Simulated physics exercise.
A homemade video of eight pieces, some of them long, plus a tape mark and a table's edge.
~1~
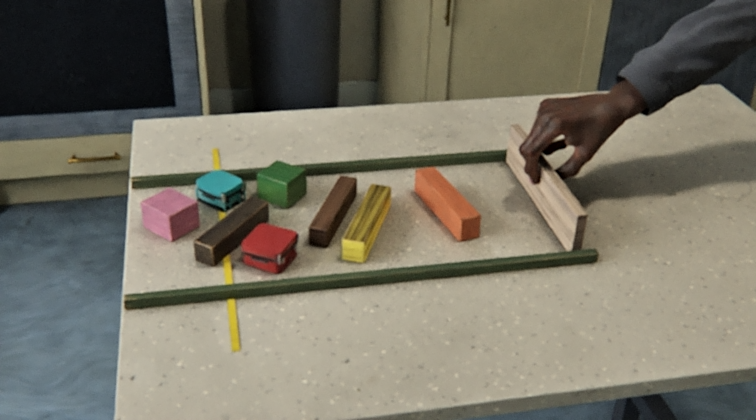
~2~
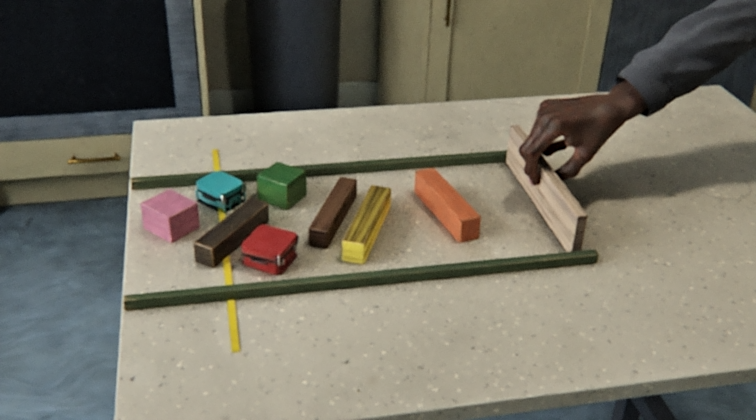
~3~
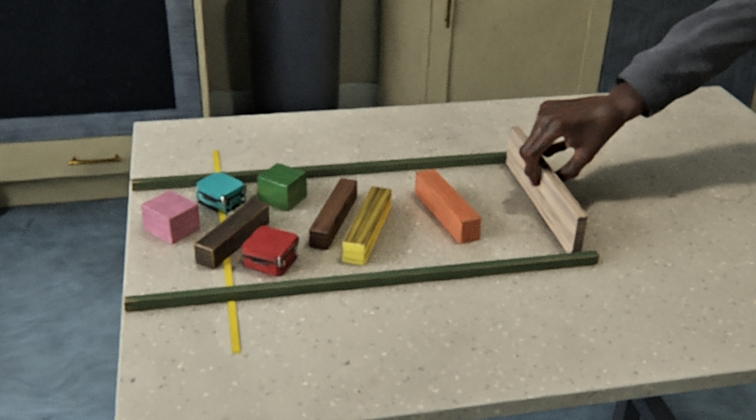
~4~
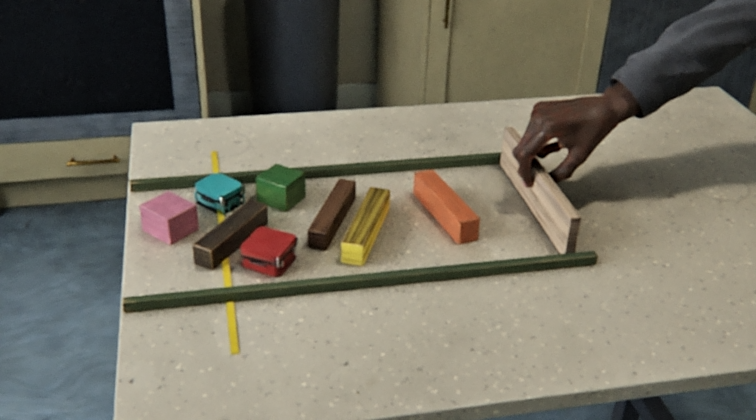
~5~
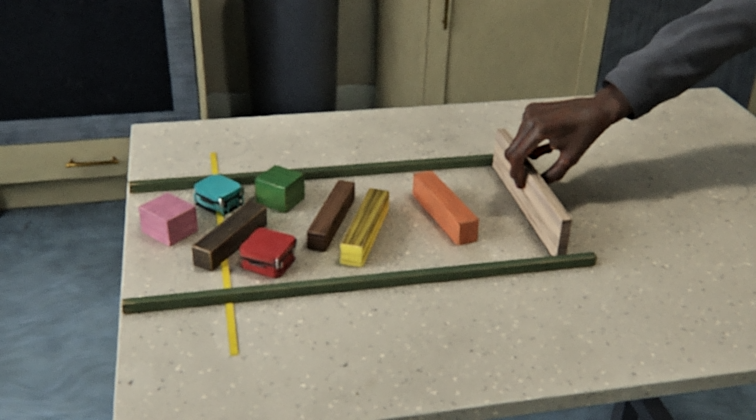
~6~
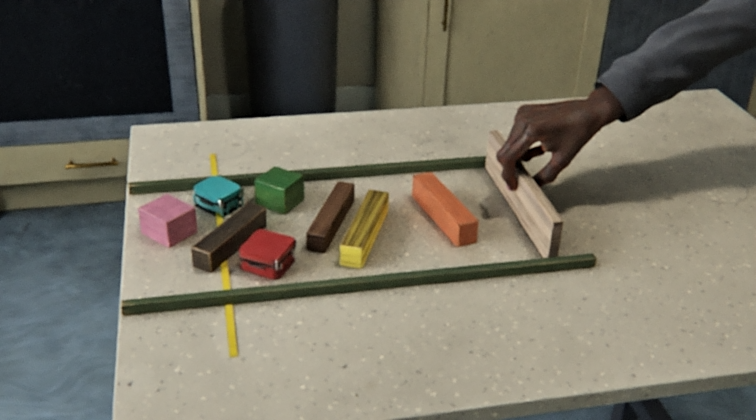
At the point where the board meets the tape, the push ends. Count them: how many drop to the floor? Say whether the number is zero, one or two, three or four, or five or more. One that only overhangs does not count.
The number is one or two.
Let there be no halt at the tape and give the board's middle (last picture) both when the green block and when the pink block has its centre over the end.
Estimated middle: (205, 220), and (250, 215) for the other.
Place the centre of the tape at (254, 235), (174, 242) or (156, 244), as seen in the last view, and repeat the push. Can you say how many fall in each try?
Going through them in order, you'd see 0, 6 and 7.
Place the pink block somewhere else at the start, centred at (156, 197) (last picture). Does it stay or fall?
So the pink block slips away.
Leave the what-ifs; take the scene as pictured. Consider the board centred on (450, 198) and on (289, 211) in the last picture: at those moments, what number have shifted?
Counts: 1 / 8.
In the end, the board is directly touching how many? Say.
It's 1 of them.
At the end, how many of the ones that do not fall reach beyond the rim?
The count is 2.
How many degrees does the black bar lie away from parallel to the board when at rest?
About 15°.
Soon after, none off yet; pink block at rest near (168, 220); turquoise case at rest near (218, 197); black bar at rest near (231, 236).
Then, none off yet; pink block at rest near (168, 220); turquoise case moving near (214, 196); black bar at rest near (231, 236).
Further on, none off yet; pink block moved a little near (144, 220); turquoise case moved well along near (149, 198); black bar moved a little near (180, 235).
At rest, the number that fall off is one or two; fallen, turquoise case and pink block.
